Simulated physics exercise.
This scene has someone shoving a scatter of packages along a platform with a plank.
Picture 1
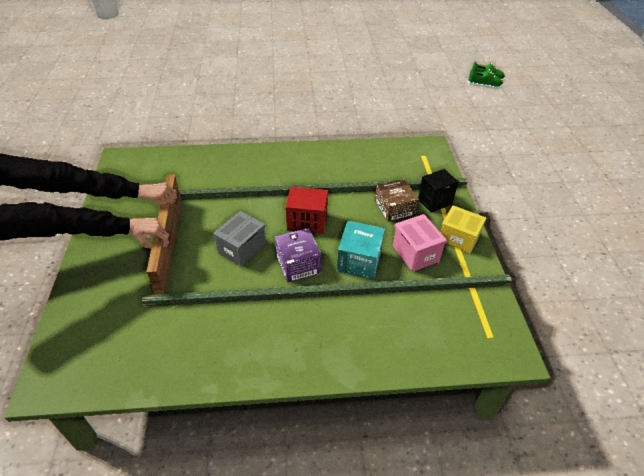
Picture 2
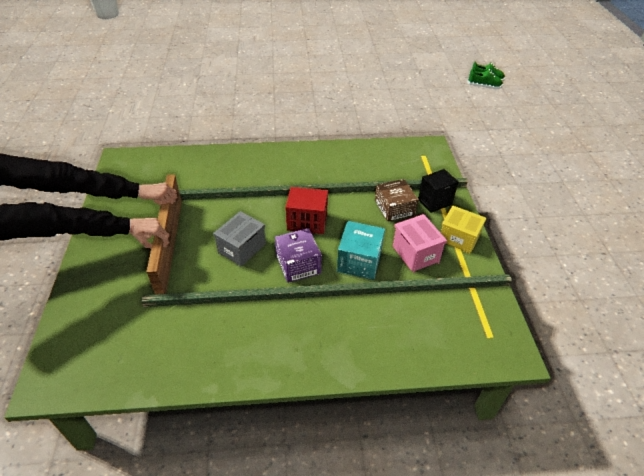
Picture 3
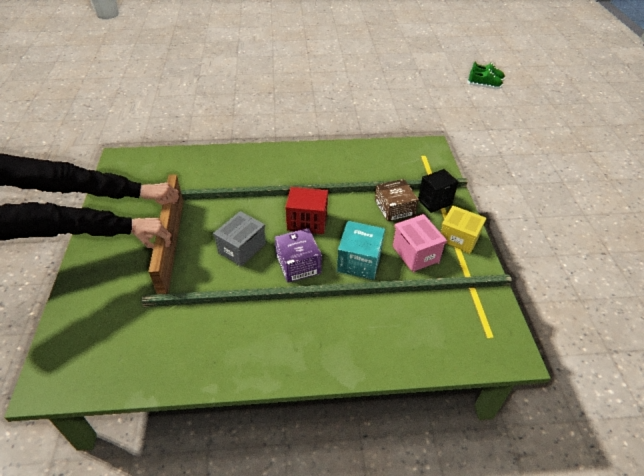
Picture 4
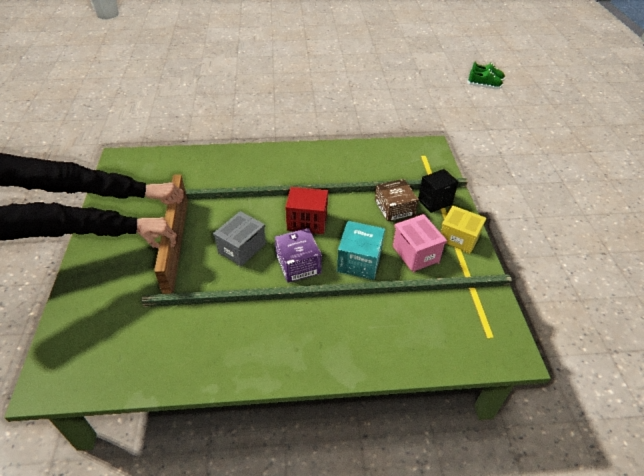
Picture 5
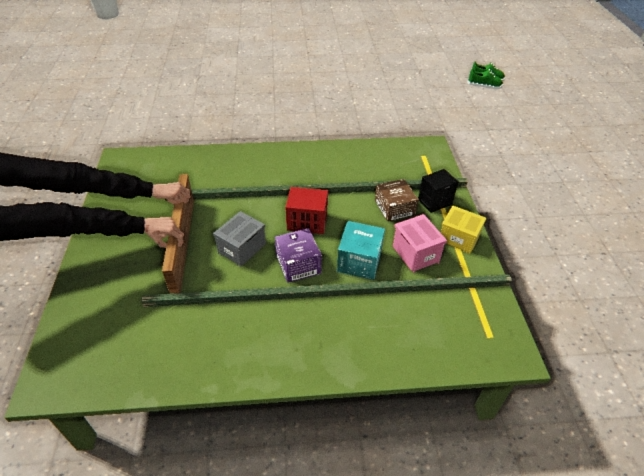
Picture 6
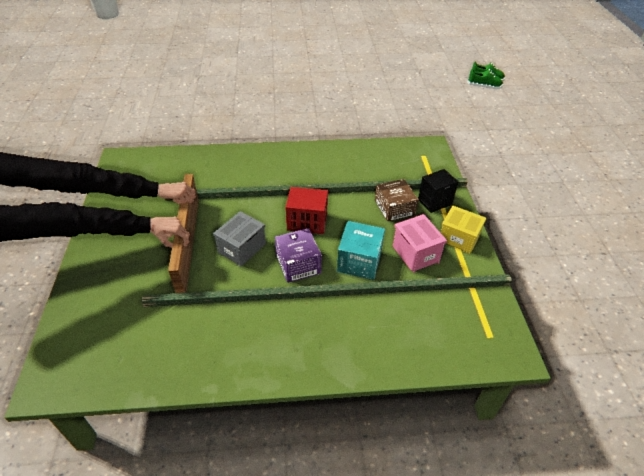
A wooden plank, gripped by two hands reaching in from the left, begins near the left end of a green table, apart from a scatter of colored boxes between two rails. The hands push it slightly rightward, narrowing the gap to the gray box, while all the boxes stay still.
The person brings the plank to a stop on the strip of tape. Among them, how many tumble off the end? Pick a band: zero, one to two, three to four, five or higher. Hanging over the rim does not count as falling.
Band: Five or higher.
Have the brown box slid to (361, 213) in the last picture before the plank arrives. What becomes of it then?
Started there, the object drops over the edge.
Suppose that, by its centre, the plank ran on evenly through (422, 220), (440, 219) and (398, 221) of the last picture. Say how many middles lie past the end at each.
Taking the three positions in turn, the counts come to 3, 5 and 1.
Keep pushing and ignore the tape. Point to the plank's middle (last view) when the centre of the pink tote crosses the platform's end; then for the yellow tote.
I reckon its middle sits around (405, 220) and then around (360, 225).
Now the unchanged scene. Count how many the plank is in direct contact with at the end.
All in all, 3.
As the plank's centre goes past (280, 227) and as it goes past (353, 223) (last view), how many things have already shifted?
First 4, then 7.
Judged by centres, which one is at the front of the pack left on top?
The purple box, it is.
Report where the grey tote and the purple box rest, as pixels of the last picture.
About (468, 217), and the other about (491, 251).
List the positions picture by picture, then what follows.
The first picture shows yellow tote (462, 230); black crate (438, 191); pink tote (418, 244); plank (166, 232); tape (451, 231).
The second picture shows black crate (438, 191); plank (166, 232).
The third picture shows pink tote (418, 244); red crate (307, 211).
The fourth picture shows yellow tote (462, 230); brown box (396, 200).
The fifth picture shows black crate (438, 191); purple box (298, 255).
The sixth picture shows yellow tote (462, 230); black crate (438, 191); pink tote (418, 244); plank (185, 231); tape (451, 231).
Soon after, none off yet; yellow tote at rest near (462, 230); black crate at rest near (438, 191); pink tote at rest near (418, 244).
In the end, the number that fall off is five or more; gone, turquoise box, brown box, pink tote, black crate and yellow tote.
